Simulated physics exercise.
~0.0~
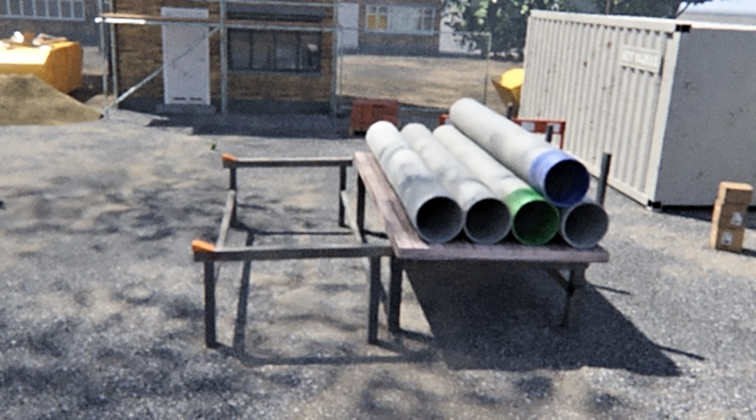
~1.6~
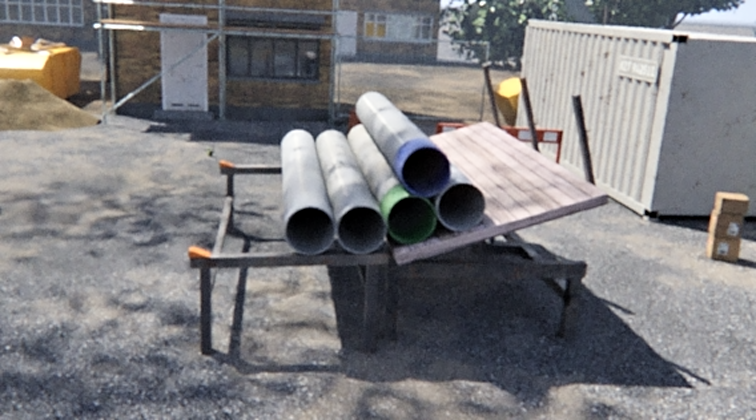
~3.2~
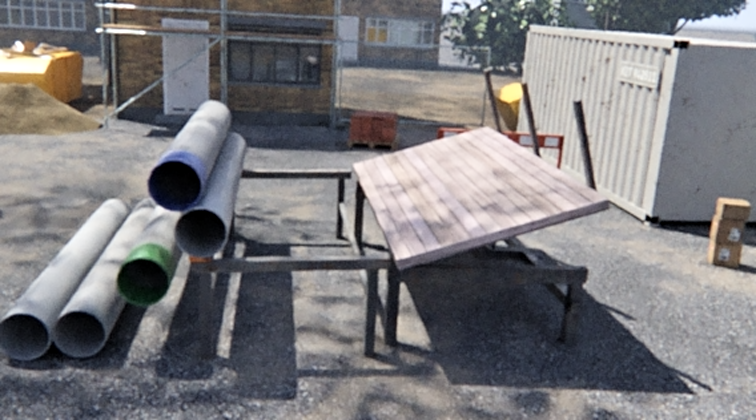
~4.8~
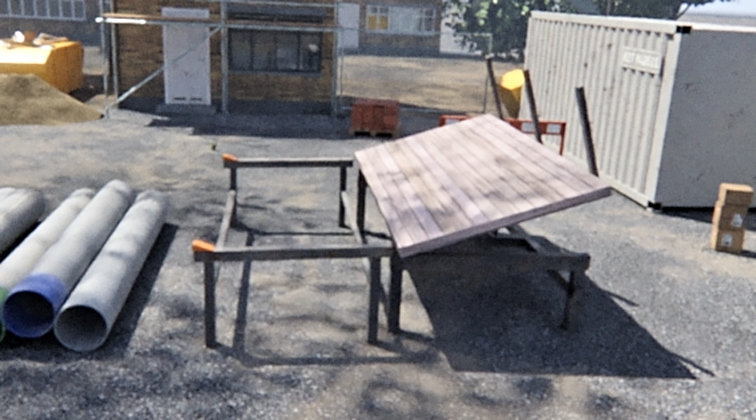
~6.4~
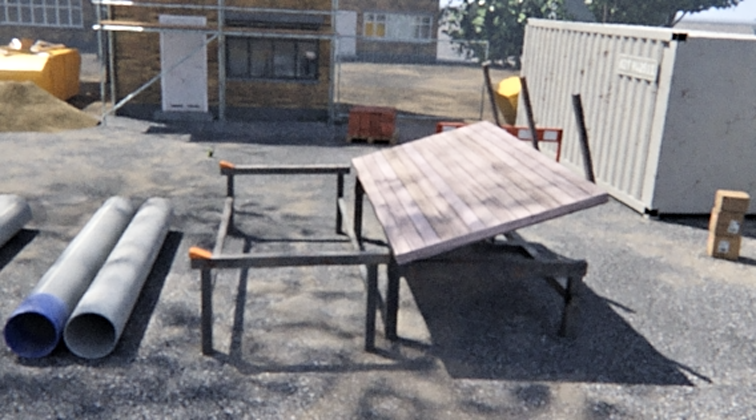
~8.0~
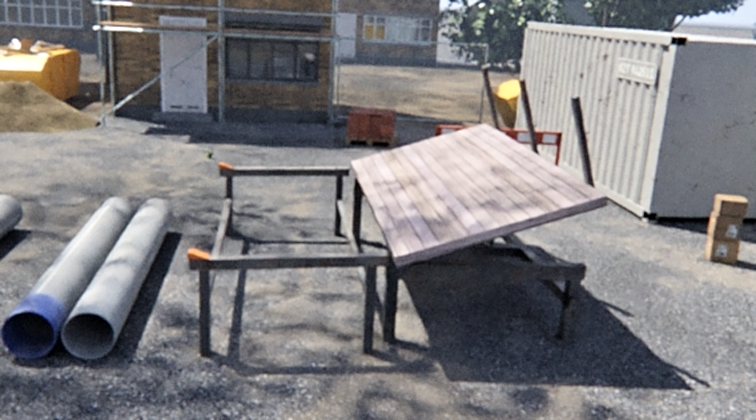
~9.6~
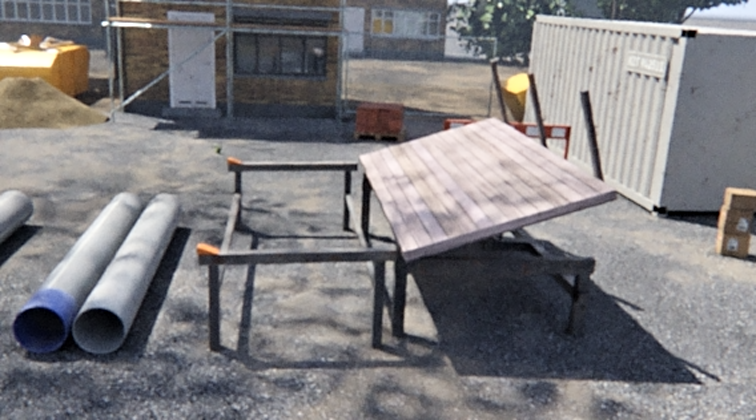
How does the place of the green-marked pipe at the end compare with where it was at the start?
At the start it lies on the wooden deck, to the right of the empty rack. By the end it is on the ground at the far left, beyond the rack, at the edge of the view.
In a yard, a tilting deck rolls five pipes left across a rack onto the ground.
